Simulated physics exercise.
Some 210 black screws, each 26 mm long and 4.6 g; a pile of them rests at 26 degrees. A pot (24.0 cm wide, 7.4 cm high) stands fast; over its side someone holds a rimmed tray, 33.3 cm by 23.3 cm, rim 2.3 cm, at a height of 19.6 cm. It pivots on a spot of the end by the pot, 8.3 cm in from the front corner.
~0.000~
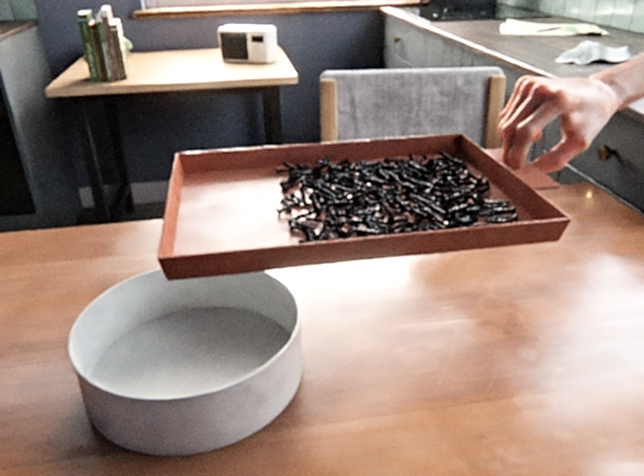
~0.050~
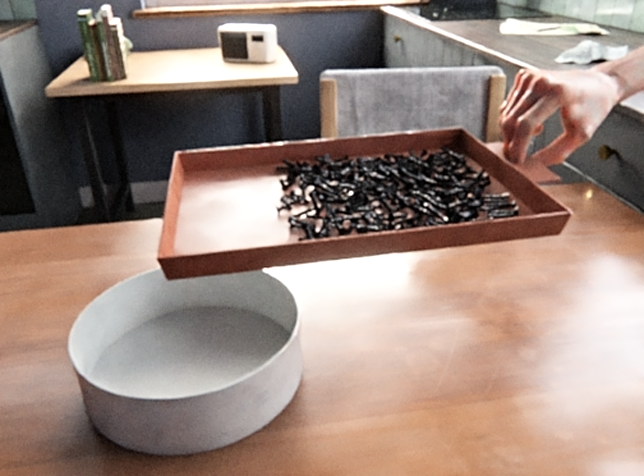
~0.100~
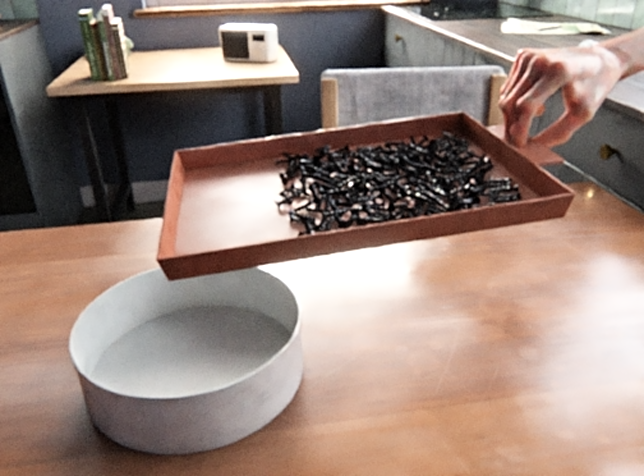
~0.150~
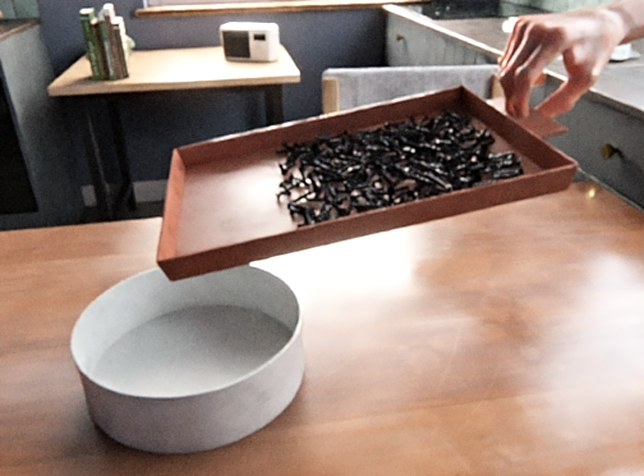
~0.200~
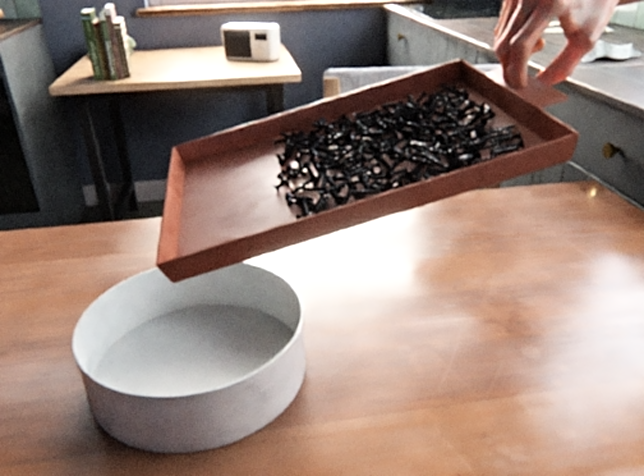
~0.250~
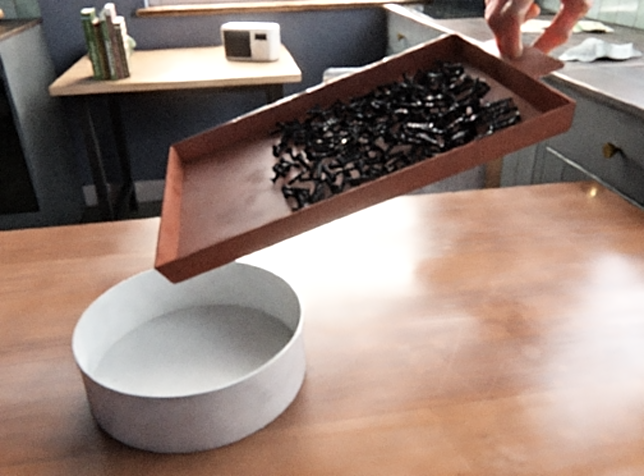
A hand at the upper right grips the end of a reddish-brown rimmed tray above a glossy wooden table, seen from slightly above in a room with a small light-wood table and a grey-backed chair behind. Small black pieces lie heaped toward the tray's right side, and a round pale grey pot sits below its left end. The hand raises the right end, gently then faster, tilting the tray down leftward while the view stays nearly still.
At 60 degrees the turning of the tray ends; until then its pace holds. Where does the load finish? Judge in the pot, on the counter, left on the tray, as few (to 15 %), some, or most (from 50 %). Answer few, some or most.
Pot: Some, counter: Some, tray: Some.
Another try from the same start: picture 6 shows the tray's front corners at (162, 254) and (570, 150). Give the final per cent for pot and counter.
Pot 25, counter 5.
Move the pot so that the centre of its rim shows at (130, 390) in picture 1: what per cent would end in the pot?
Some 55 per cent.
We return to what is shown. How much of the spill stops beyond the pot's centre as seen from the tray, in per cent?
Roughly 90 per cent.
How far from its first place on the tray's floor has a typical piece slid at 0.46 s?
About 2 cm.
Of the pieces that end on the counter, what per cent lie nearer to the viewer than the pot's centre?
Roughly 90 per cent.
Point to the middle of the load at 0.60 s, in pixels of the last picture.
Around (232, 139).
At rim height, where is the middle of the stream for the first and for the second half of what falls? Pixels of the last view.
First near (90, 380), later near (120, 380).
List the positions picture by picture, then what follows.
Tray tilt 0 degrees, front corners at (164, 254) and (563, 216); middle of the pieces at (388, 193); pot at (189, 318), in the first frame.
Tray tilt 1 degrees, front corners at (164, 254) and (564, 210); middle of the pieces at (388, 189), in the second frame.
Tray tilt 4 degrees, front corners at (163, 255) and (567, 192), lowest corner left front; middle of the pieces at (388, 178), in the third frame.
Tray tilt 9 degrees, front corners at (162, 257) and (569, 163), lowest corner left front; middle of the pieces at (388, 161), in the fourth frame.
Tray tilt 14 degrees, front corners at (162, 259) and (570, 133), lowest corner left front; middle of the pieces at (386, 144), in the fifth frame.
Tray tilt 19 degrees, front corners at (160, 262) and (566, 102), lowest corner left front; middle of the pieces at (382, 127); pot at (192, 316). The tray's pace is about 100 degrees a second, in the sixth frame.
After 0.46 s, tilt 40 degrees; the tray holds 100 %, the pot 0 %.
Then, at 0.60 s, tilt 54 degrees; the tray holds 100 %, the pot 0 %.
After 0.87 s, tilt 60 degrees; the tray holds 45 %, the pot 5 %.
In the end, at 2.2 s, pot 30 %, counter 30 %, tray 35 %.
